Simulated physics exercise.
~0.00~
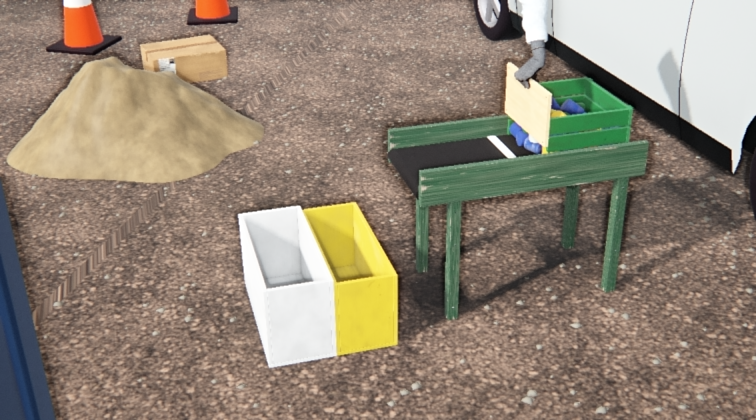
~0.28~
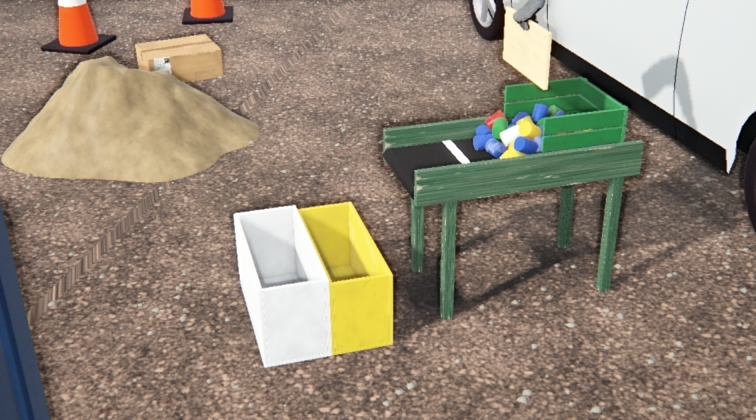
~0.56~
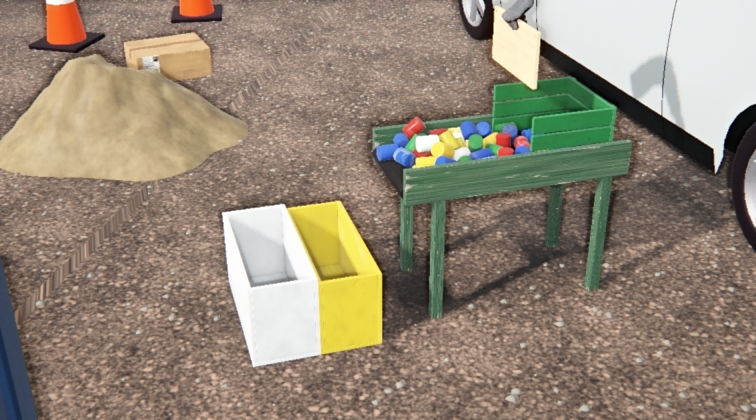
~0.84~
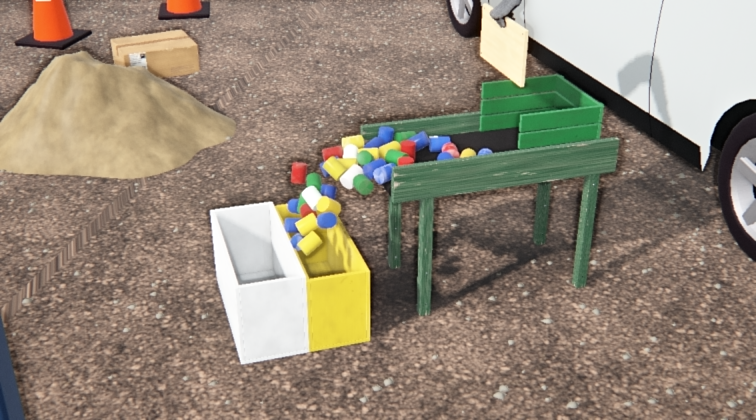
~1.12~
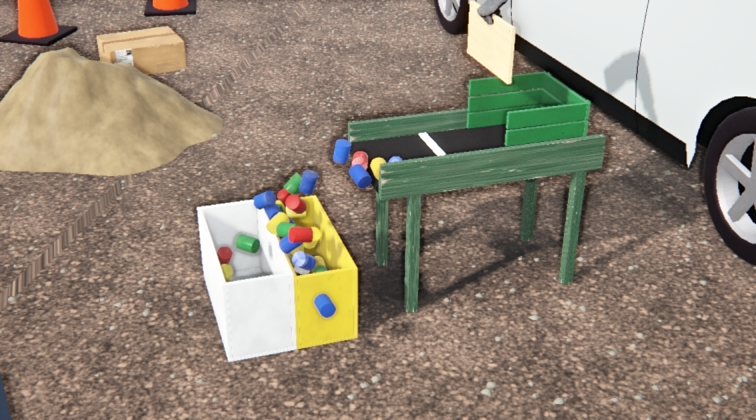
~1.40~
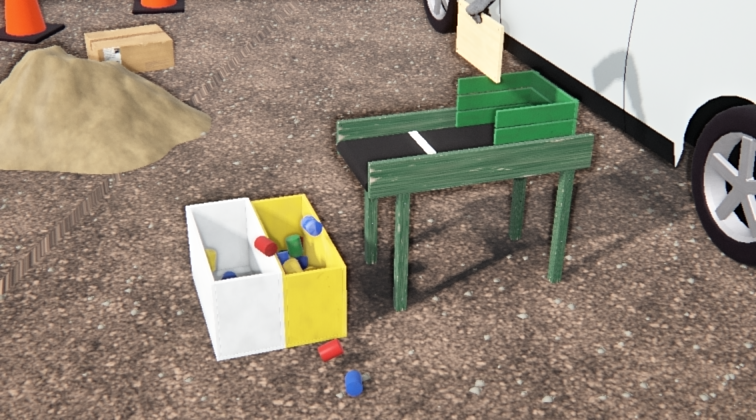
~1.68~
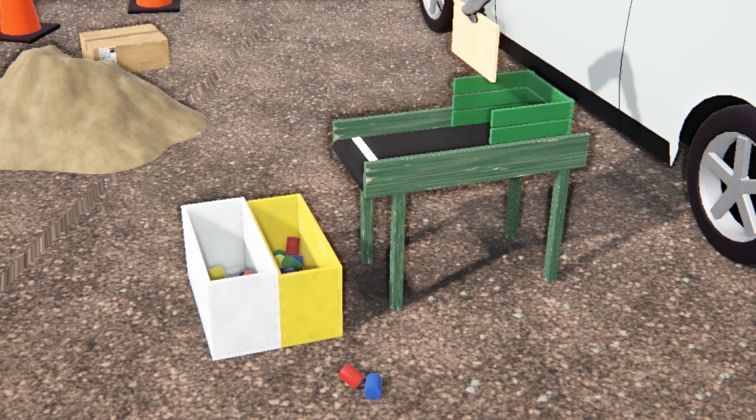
Colorful little cylinders spilled along a black belt and tumbled off its left end after a gripper raised the green pen's gate, most landing in the yellow tub, some in the white one, while a red and a blue piece ended up on the ground.
